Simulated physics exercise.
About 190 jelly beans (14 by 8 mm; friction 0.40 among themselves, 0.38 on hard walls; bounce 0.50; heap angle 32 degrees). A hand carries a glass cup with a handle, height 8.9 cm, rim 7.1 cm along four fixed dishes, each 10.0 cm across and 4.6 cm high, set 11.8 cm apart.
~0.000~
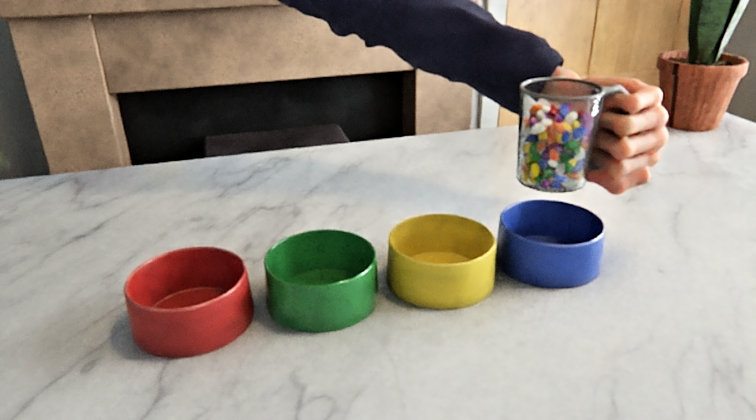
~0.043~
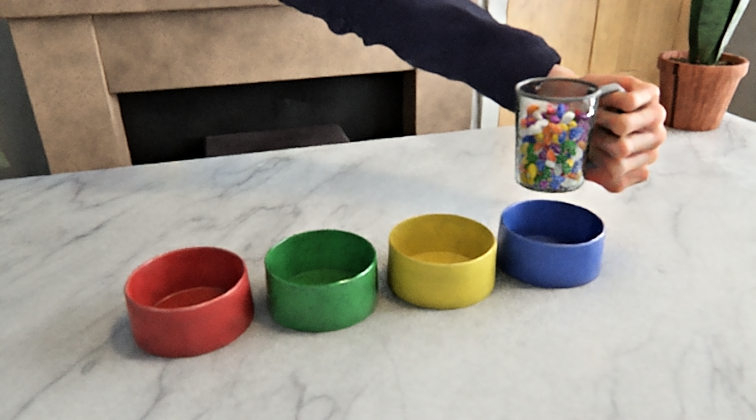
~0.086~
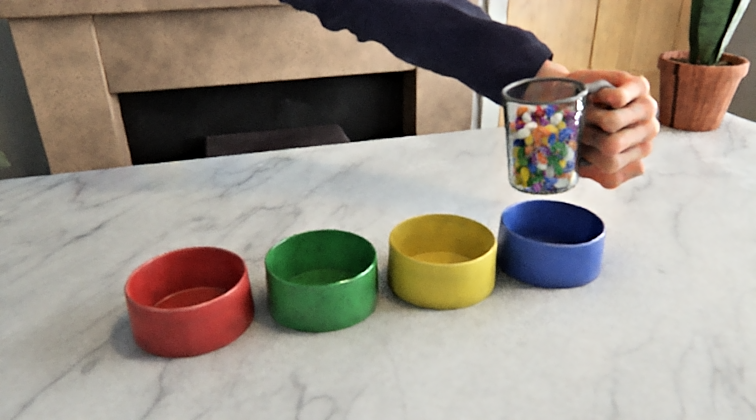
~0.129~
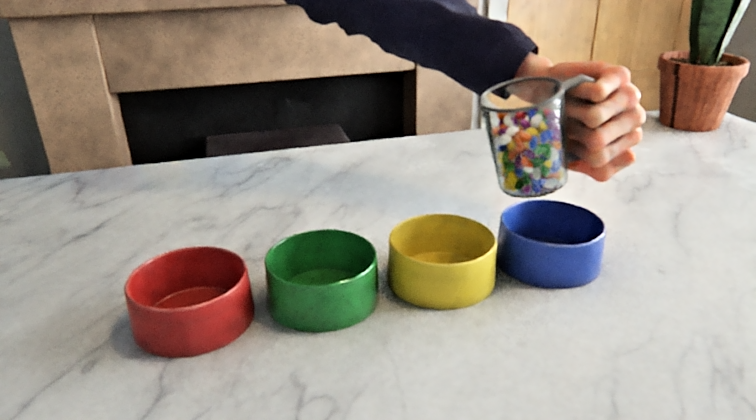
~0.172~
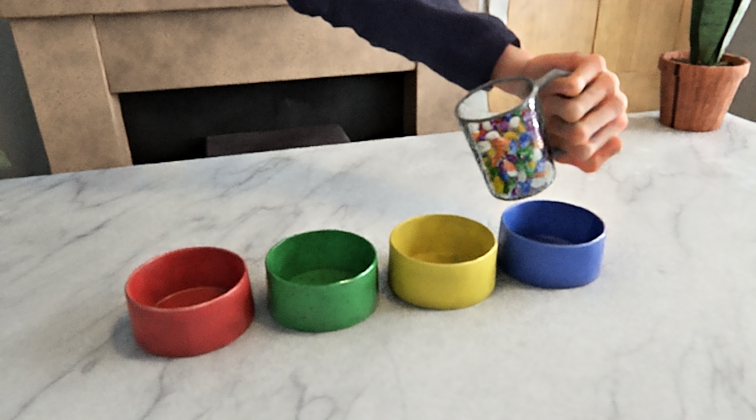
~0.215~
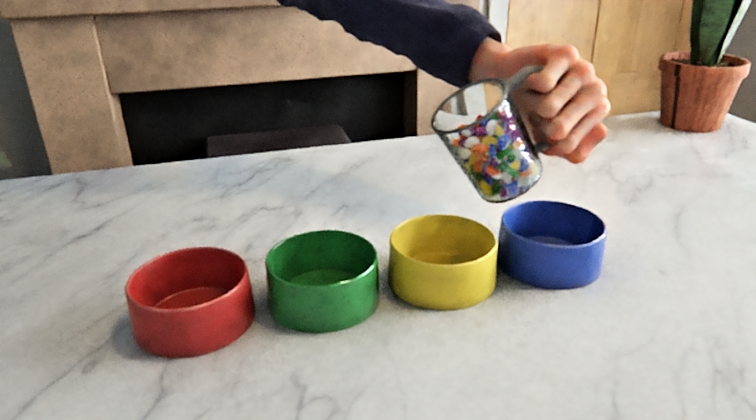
A hand held a clear glass cup of colorful candies above the blue dish, then moved it left and tilted it toward the yellow one, above a row of four dishes on a marble table.
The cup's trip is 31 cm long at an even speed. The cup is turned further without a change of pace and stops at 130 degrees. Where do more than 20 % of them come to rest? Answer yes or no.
Red dish: Yes; blue dish: No; green dish: No; yellow dish: No; on the counter: No.
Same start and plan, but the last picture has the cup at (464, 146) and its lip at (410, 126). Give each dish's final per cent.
Red 80, blue 0, green 0, yellow 0.
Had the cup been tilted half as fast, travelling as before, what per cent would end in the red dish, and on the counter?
Red 100; counter 0.
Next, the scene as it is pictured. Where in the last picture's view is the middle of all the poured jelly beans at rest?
Near (181, 301).
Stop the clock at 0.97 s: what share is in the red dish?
Near 95 per cent so far.
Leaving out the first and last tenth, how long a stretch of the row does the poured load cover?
Some 6 cm.
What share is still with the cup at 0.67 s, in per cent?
Some 85 per cent of the load.
After 0.49 s, tilt 88 degrees; cup holds 100 %.
After 0.67 s, tilt 124 degrees; cup holds 85 %, red 15 %.
After 0.97 s, tilt 130 degrees; cup holds 0 %, red 95 %.
In the end, at 2.2 s, red 95 %, blue 0 %, green 0 %, yellow 0 %, counter 5 %.
